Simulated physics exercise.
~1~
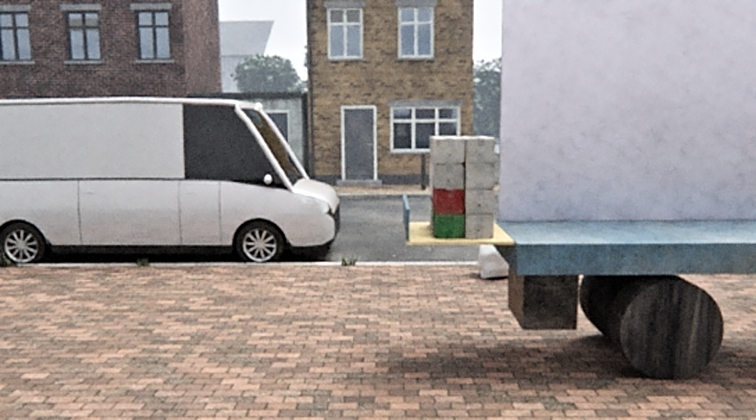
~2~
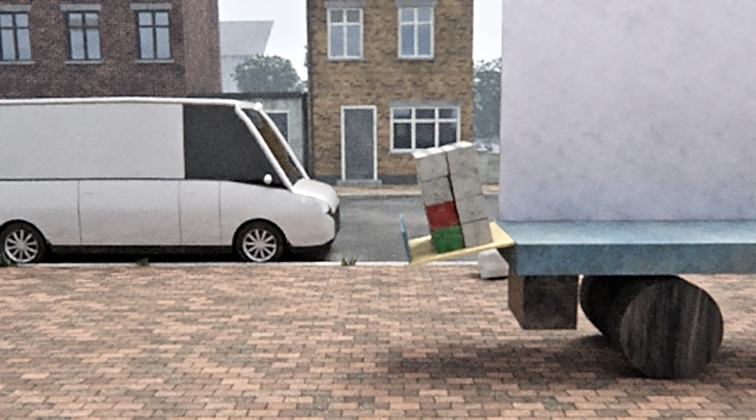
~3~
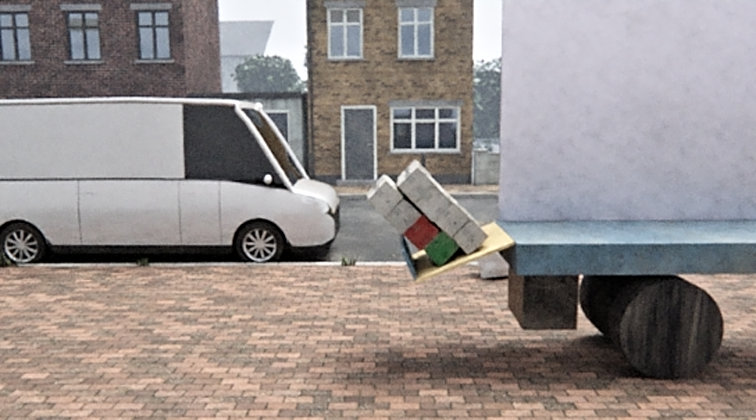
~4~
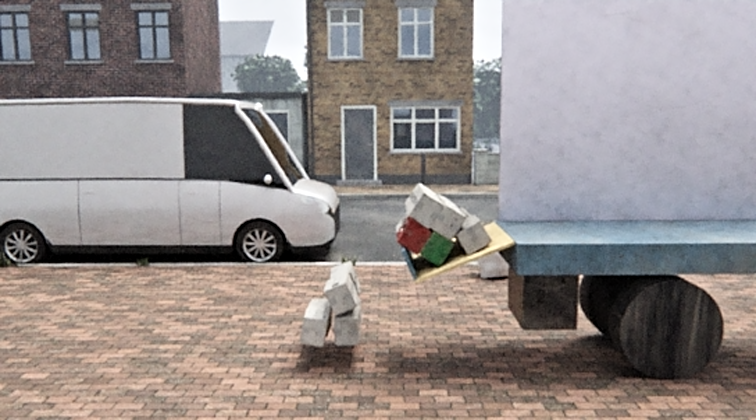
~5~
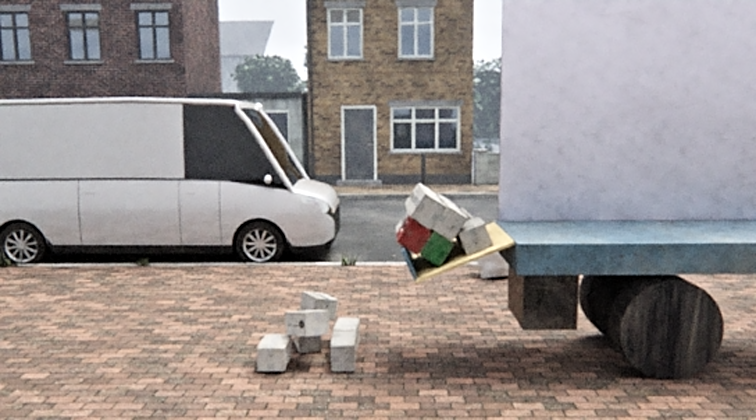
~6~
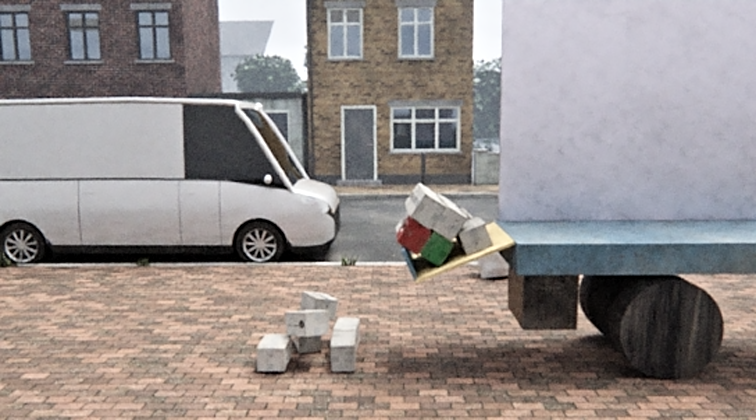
On a brick-paved street, a lorry's tail lift tilts and some stacked parcels tumble off.
